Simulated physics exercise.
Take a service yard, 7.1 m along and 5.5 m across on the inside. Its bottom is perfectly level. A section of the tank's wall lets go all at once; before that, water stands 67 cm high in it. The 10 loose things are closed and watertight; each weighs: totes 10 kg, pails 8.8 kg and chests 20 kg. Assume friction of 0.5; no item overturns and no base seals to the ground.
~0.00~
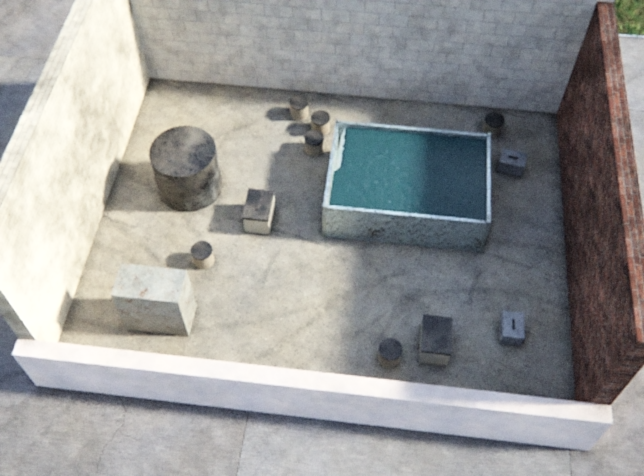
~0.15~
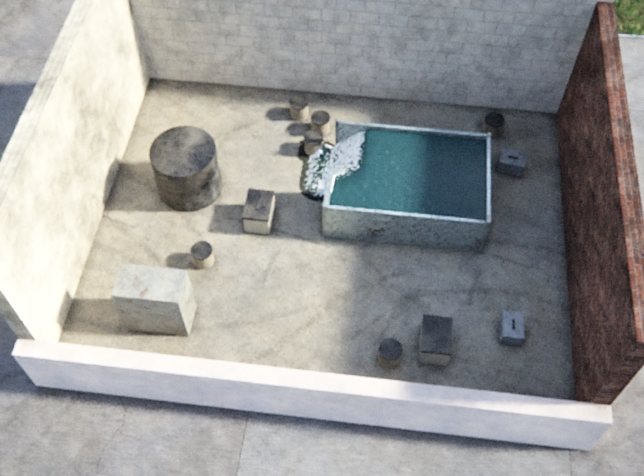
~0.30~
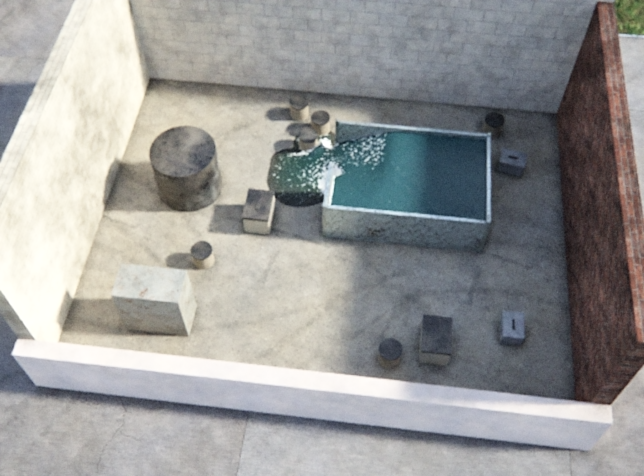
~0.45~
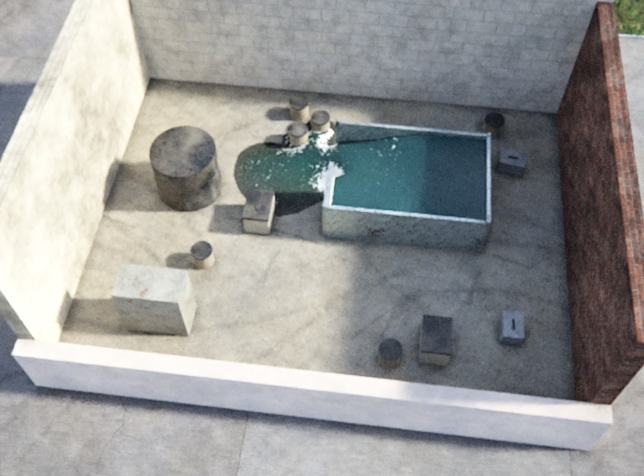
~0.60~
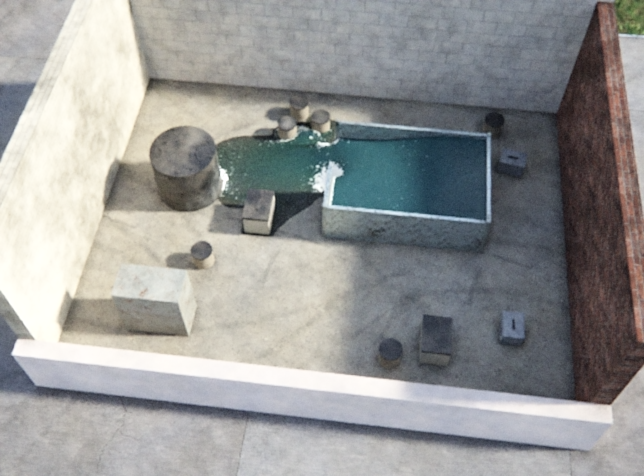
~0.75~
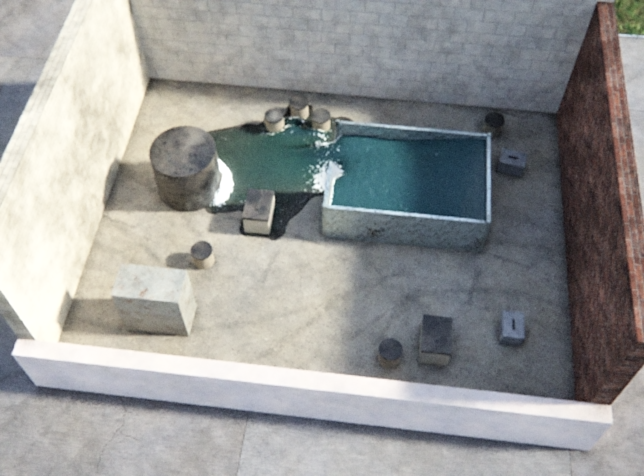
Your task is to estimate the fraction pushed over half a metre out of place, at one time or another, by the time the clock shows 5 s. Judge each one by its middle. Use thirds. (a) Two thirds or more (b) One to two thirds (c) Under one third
c.
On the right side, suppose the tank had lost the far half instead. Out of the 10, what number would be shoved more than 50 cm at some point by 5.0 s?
The count would be 6.
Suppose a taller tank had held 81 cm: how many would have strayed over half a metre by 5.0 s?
In that case the number is 3.
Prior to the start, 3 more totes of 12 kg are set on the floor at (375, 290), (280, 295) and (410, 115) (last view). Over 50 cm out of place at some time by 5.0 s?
Within it, within it, within it.
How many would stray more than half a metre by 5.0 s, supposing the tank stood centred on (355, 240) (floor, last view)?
So the tally would be 1.
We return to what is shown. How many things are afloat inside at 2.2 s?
By my count, 1.
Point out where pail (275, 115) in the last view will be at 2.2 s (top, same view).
Estimated pixel: Around (148, 65).
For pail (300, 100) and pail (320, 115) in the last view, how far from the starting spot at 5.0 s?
Object 1: 100 cm. Object 2: 20 cm.
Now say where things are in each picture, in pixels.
In the first picture, a pail at (314, 137), on the bottom; a pail at (321, 117), on the bottom; water covers 3.7 m2; 0 of 10 have shifted.
In the second picture, a pail at (314, 137), on the bottom; a pail at (321, 117) rests on the ground; water covers 4.2 m2; 0 of 10 have shifted.
In the third picture, a pail at (308, 135) rests on the ground, 11 cm from its start; a pail at (321, 117) rests on the ground; water covers 4.8 m2; 1 of 10 have shifted.
In the fourth picture, a pail at (298, 129), on the bottom, 31 cm from its start; a pail at (321, 117), on the bottom; 5.7 m2 under water; 1 of 10 have shifted.
In the fifth picture, a pail at (287, 123) rests on the ground, 55 cm from its start; a pail at (321, 116) rests on the ground; 6.5 m2 under water; 1 of 10 have shifted.
In the sixth picture, a pail at (274, 115) rests on the ground, 82 cm from its start; a pail at (321, 115) rests on the ground, 4 cm from its start; 7.3 m2 under water; 1 of 10 have shifted.
After 1.1 s 1 of 10 are over 50 cm from their spots; 0 afloat.
After 2.2 s 1 of 10 are over 50 cm from their spots; 1 afloat.
After 3.5 s 1 of 10 are over 50 cm from their spots; 1 afloat.
After 5.0 s 3 of 10 are over 50 cm from their spots, and 3 have been at some point; 1 afloat.
